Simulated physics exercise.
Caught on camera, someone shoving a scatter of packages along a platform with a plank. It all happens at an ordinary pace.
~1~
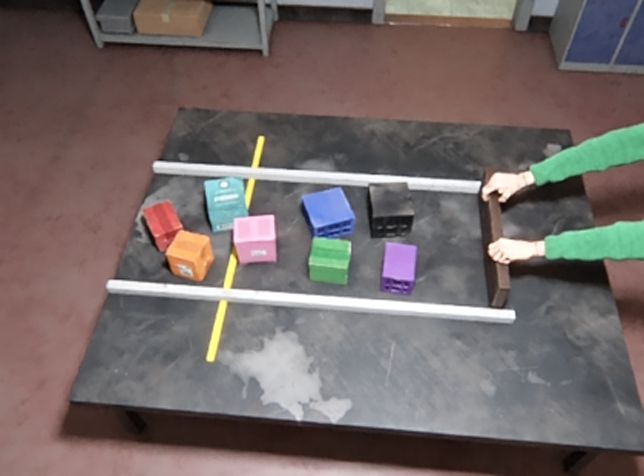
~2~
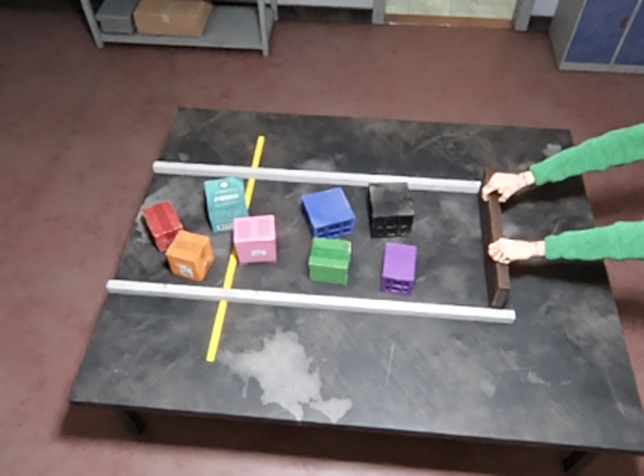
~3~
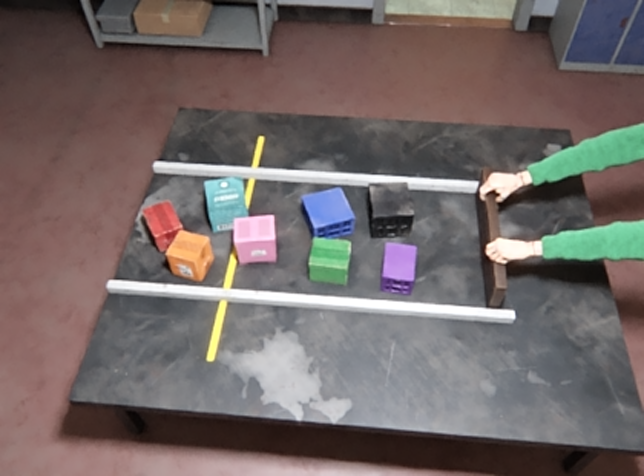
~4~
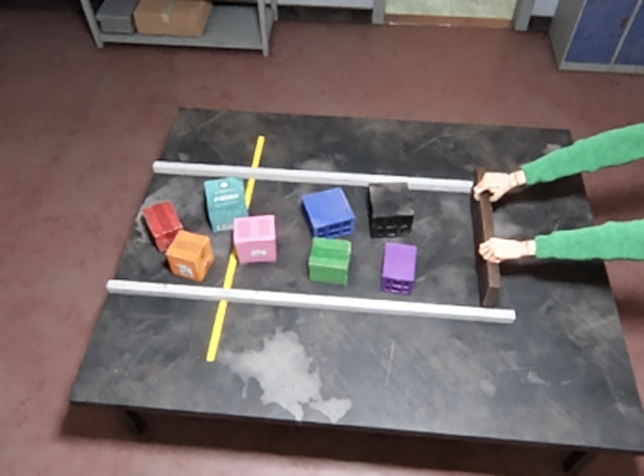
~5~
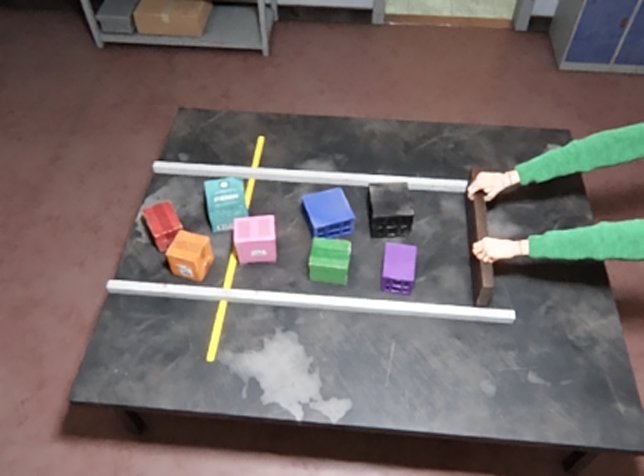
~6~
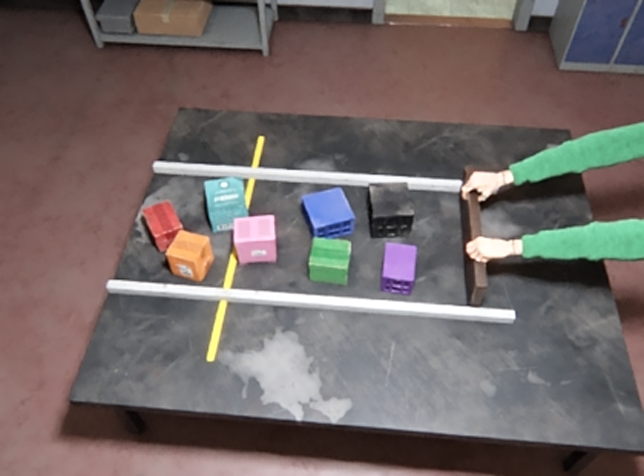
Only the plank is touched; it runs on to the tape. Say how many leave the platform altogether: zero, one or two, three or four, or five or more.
In the end the number that fall off is one or two.
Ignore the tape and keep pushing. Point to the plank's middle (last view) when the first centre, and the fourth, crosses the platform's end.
Near (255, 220) and (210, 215).
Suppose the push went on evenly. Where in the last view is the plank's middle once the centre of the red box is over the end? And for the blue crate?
About (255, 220), and (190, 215) for the other.
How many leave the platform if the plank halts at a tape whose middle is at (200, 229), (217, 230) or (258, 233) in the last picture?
The counts: 4, 2 and 0.
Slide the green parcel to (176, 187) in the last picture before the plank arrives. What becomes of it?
It tumbles off.
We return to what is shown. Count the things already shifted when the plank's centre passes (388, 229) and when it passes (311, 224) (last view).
By then 3, and 6.
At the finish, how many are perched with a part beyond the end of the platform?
That would be 1.
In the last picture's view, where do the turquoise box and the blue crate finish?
First (147, 196), then (185, 204).
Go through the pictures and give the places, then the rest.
Red box (165, 226); orange parcel (191, 256); turquoise box (227, 204); plank (492, 236); tape (240, 232), in the first picture.
Orange parcel (191, 256); blue crate (328, 215), in the second picture.
Turquoise box (227, 204); green parcel (330, 261), in the third picture.
Red box (165, 226); plank (484, 236), in the fourth picture.
Orange parcel (191, 256); black crate (389, 210), in the fifth picture.
Red box (165, 226); orange parcel (191, 256); turquoise box (227, 204); plank (472, 235); tape (240, 232), in the sixth picture.
Soon after, none off yet; red box at rest near (165, 226); orange parcel at rest near (191, 256); turquoise box at rest near (227, 204).
In the end, the number that fall off is one or two; gone, red box.
